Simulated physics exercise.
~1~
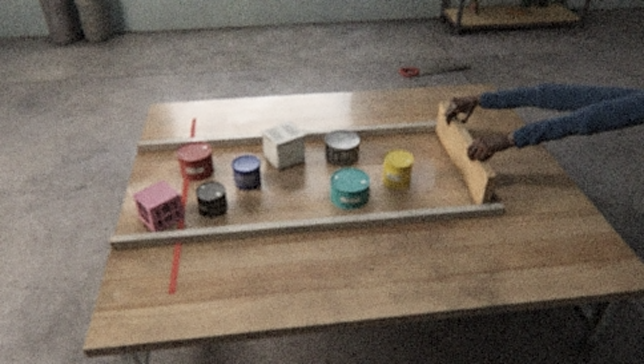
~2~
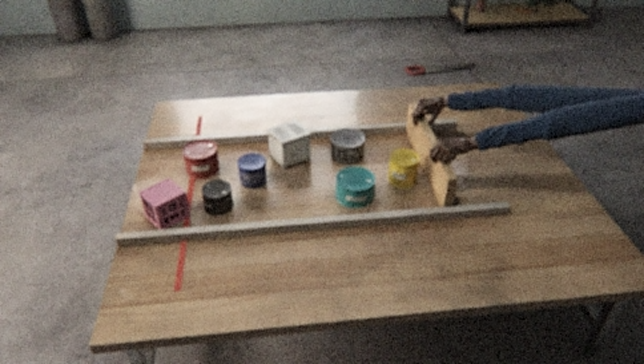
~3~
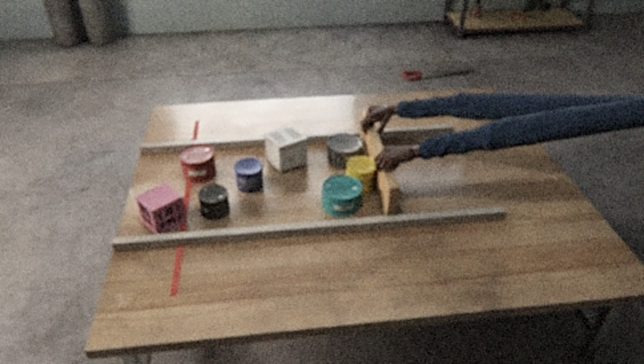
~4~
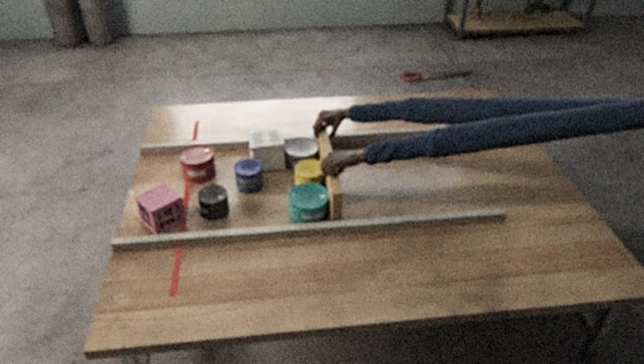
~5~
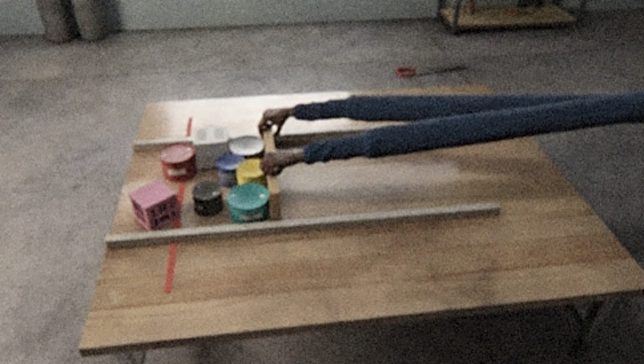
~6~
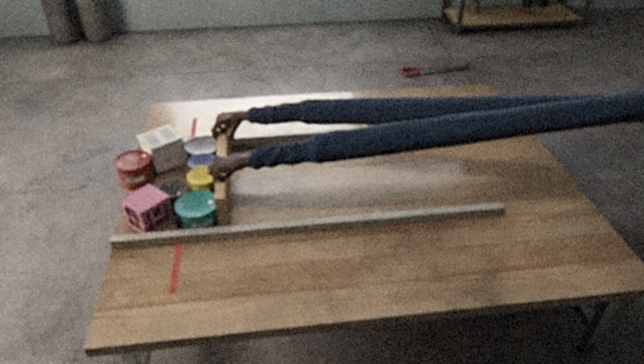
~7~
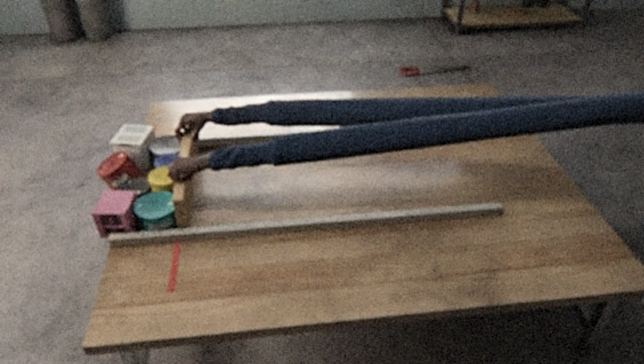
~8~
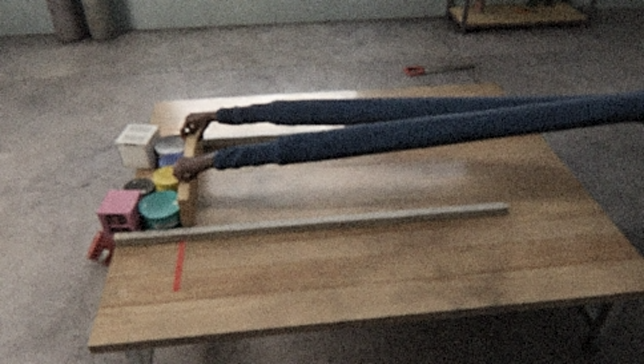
A wooden plank, pushed left by two hands, swept a group of colored cans and boxes across a tabletop between two rails, bunching them at the left edge until the red can tipped off while the others stayed crowded by the plank.
